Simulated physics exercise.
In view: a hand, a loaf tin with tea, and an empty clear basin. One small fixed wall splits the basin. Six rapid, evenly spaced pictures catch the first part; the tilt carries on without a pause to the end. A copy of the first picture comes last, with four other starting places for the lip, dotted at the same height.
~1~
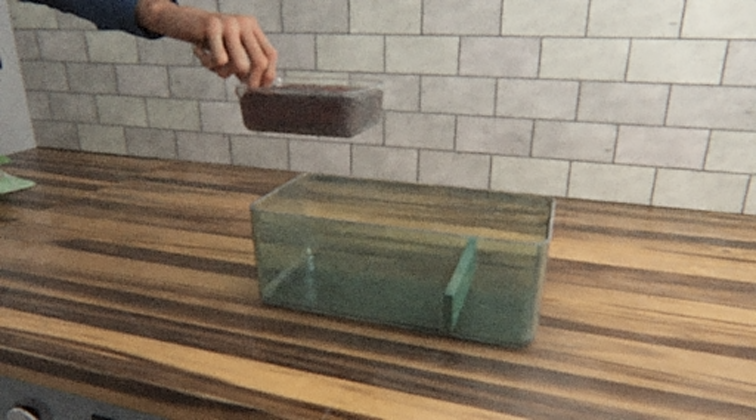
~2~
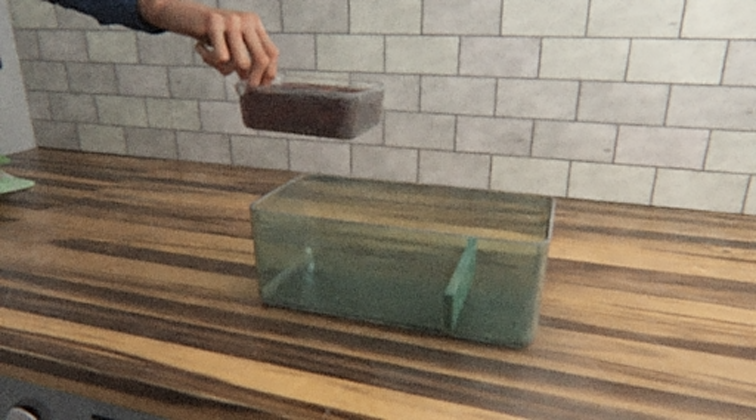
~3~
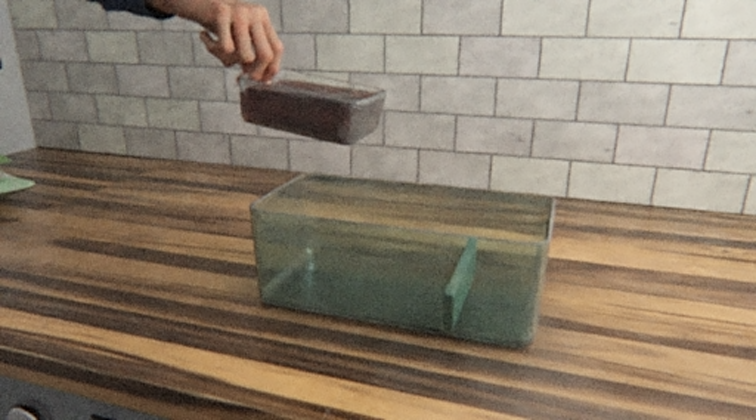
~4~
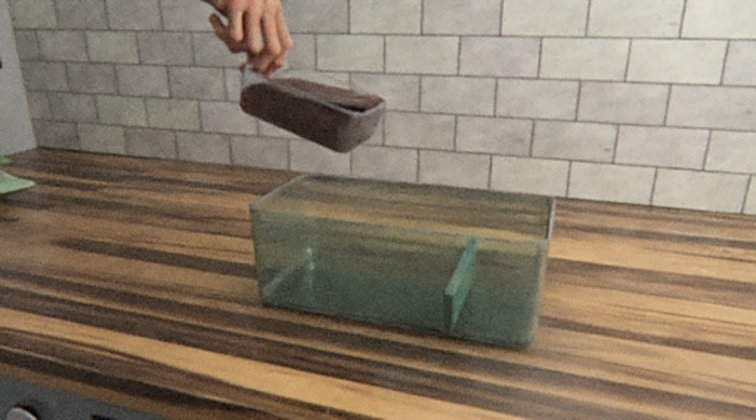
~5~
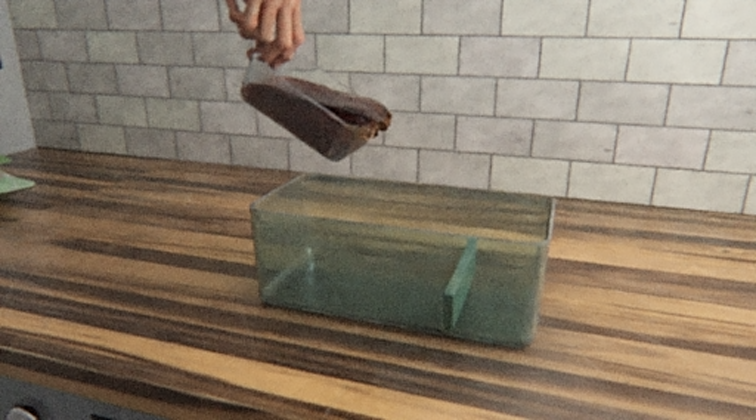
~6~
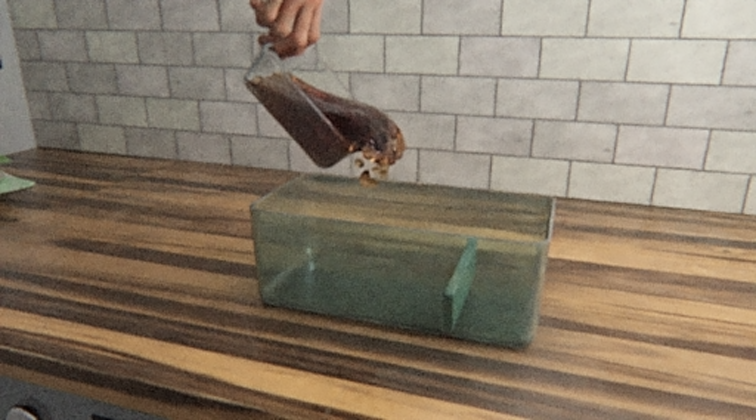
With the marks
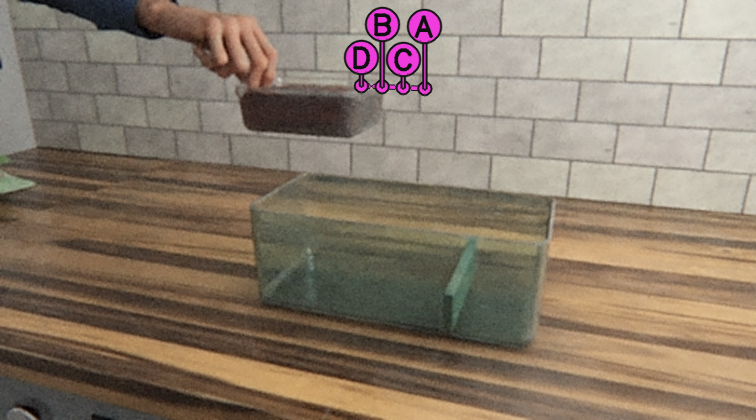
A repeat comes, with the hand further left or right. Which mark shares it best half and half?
Go for A.
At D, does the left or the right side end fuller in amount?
More ends on the left.
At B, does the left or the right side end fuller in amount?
The left one.
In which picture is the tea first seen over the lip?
Picture 4.
On the marked copy, A at (424, 88); B at (382, 86); C at (403, 87); D at (361, 85).
For place A, about 48 % ends left of the wall and 49 % right of it; 3 % is lost outside.
For place B, about 92 % ends left of the wall and 6 % right of it.
For place C, about 85 % ends left of the wall and 10 % right of it; 5 % is lost outside.
For place D, about 93 % ends left of the wall and 4 % right of it; 3 % is lost outside.
